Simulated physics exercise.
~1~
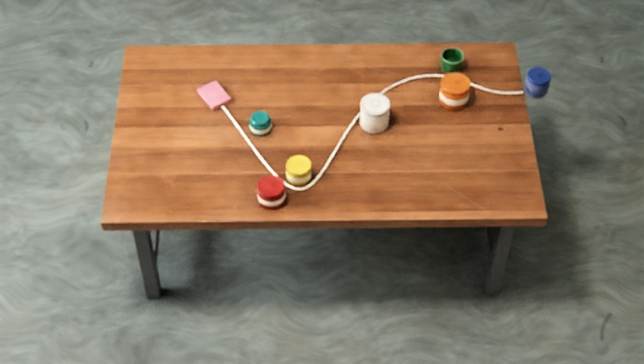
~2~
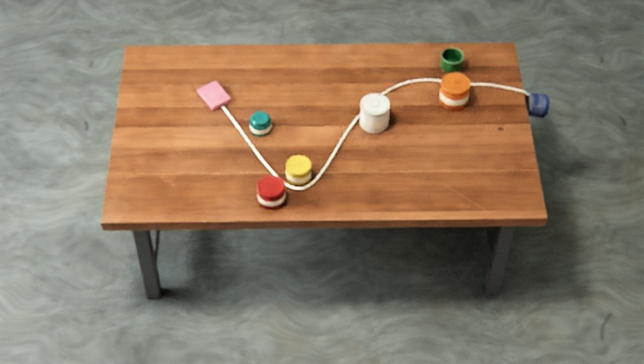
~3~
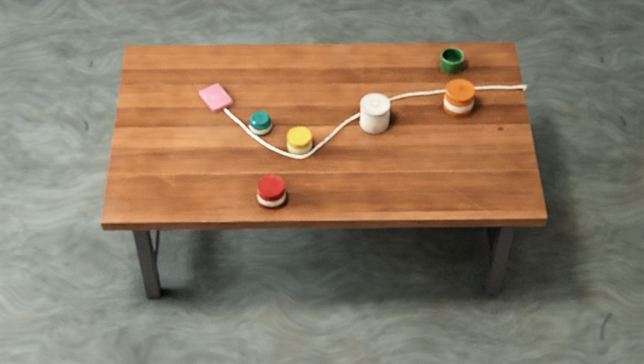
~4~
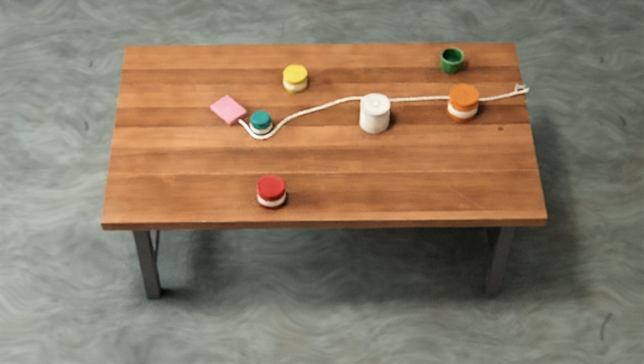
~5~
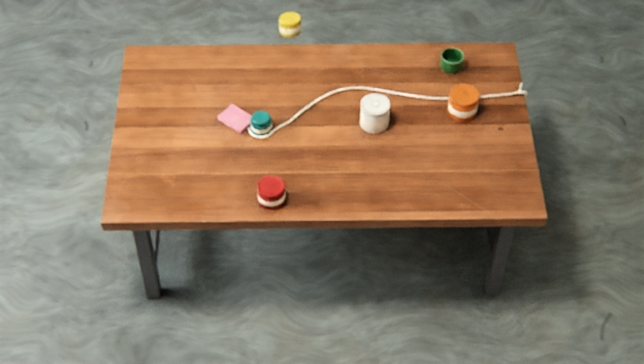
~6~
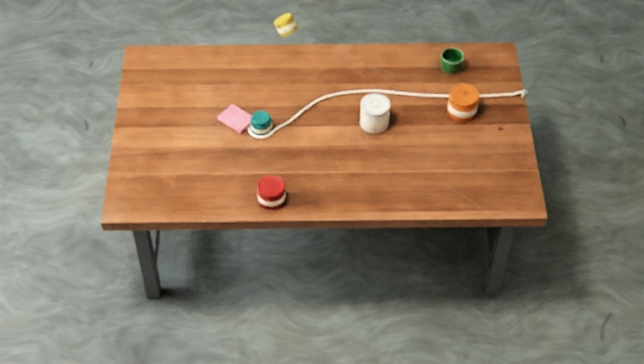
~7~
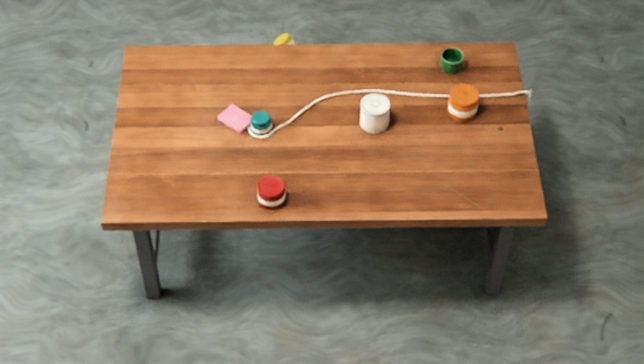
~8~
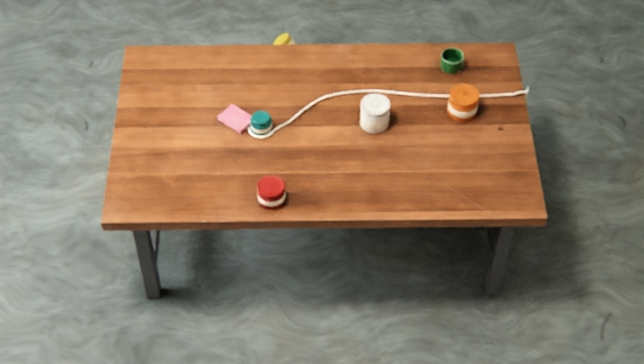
Yellow canister sliding across a wooden table and dropping off the far edge as a falling blue object pulls a white cord taut.
